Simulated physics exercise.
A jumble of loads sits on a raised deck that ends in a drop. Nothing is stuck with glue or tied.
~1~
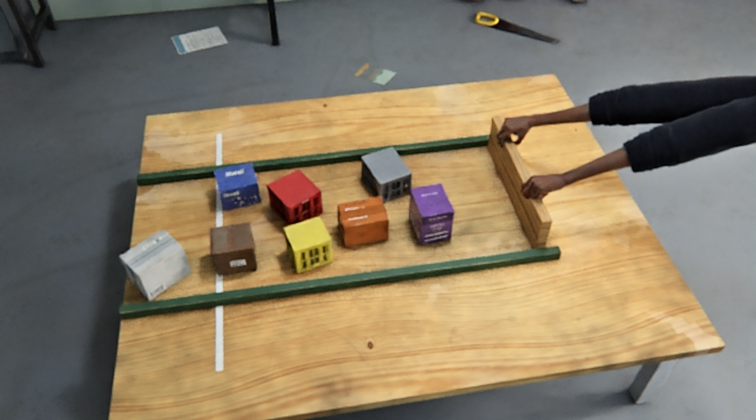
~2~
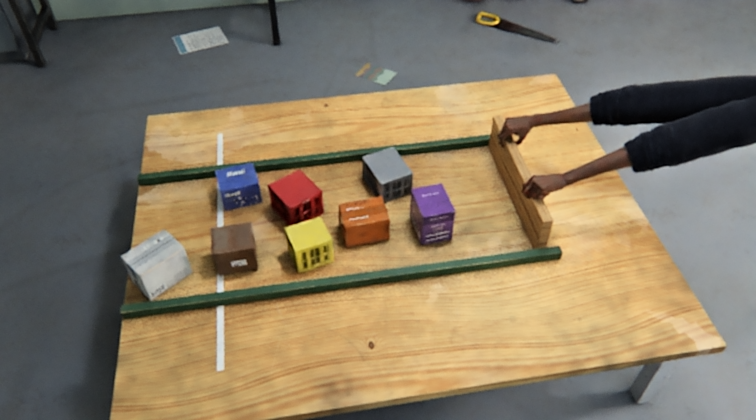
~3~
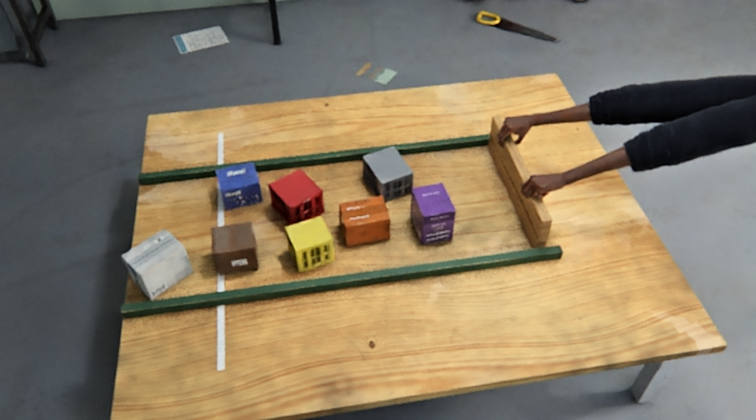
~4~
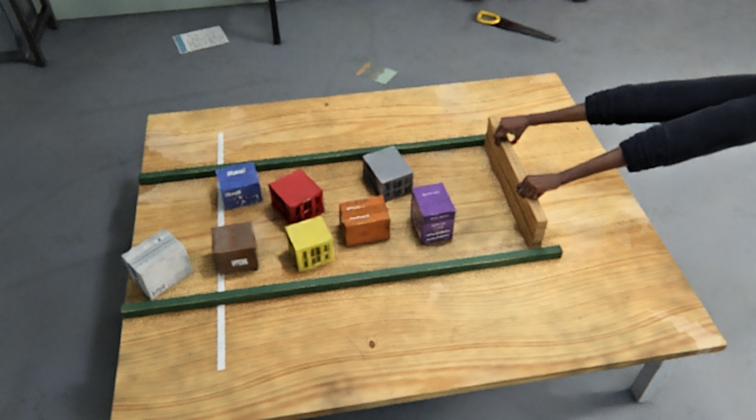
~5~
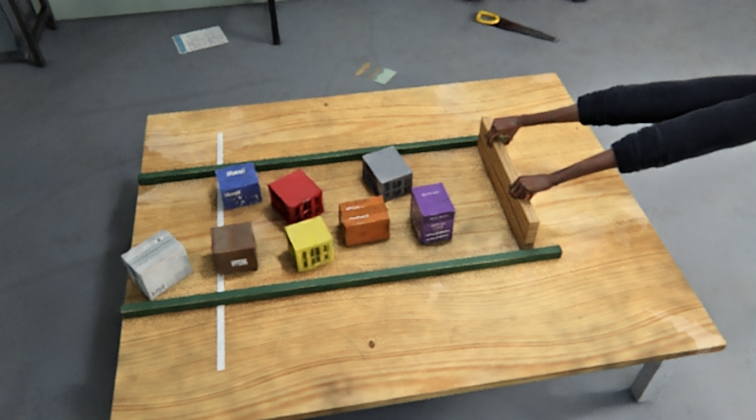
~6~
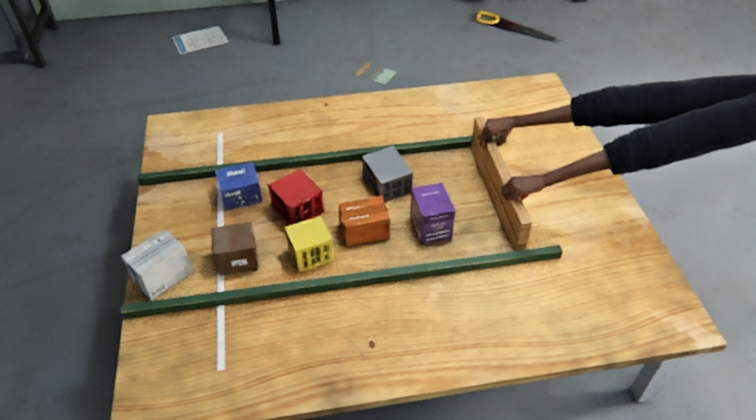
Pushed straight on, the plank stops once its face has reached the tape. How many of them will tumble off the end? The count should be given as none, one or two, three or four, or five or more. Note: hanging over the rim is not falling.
I reckon the ones pushed off reach one but not past two.
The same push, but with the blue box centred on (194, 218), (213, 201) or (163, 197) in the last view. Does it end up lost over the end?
Results in order: Over the edge; over the edge; over the edge.
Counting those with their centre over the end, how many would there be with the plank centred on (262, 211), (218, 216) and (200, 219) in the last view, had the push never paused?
Respectively 1, 2 and 2.
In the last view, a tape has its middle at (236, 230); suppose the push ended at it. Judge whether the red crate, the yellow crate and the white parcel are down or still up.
Here's how it goes: The red crate stays where it is, the yellow crate stays where it is, and the white parcel ends up below.
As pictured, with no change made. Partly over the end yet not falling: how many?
The count is 0.
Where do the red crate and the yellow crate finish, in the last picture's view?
The red crate stops around (160, 213); the yellow crate around (199, 274).
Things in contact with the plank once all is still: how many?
The count comes out at 3.
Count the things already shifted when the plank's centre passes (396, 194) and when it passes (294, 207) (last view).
So 4, and at the other place 8.
Soon after, none off yet; white parcel at rest near (158, 264); brown tote at rest near (235, 249); blue box at rest near (239, 186).
Then, none off yet; white parcel at rest near (158, 264); brown tote moved a little near (217, 254); blue box moved a little near (220, 186).
By the end, the number that fall off is one or two; fallen, blue box and white parcel.
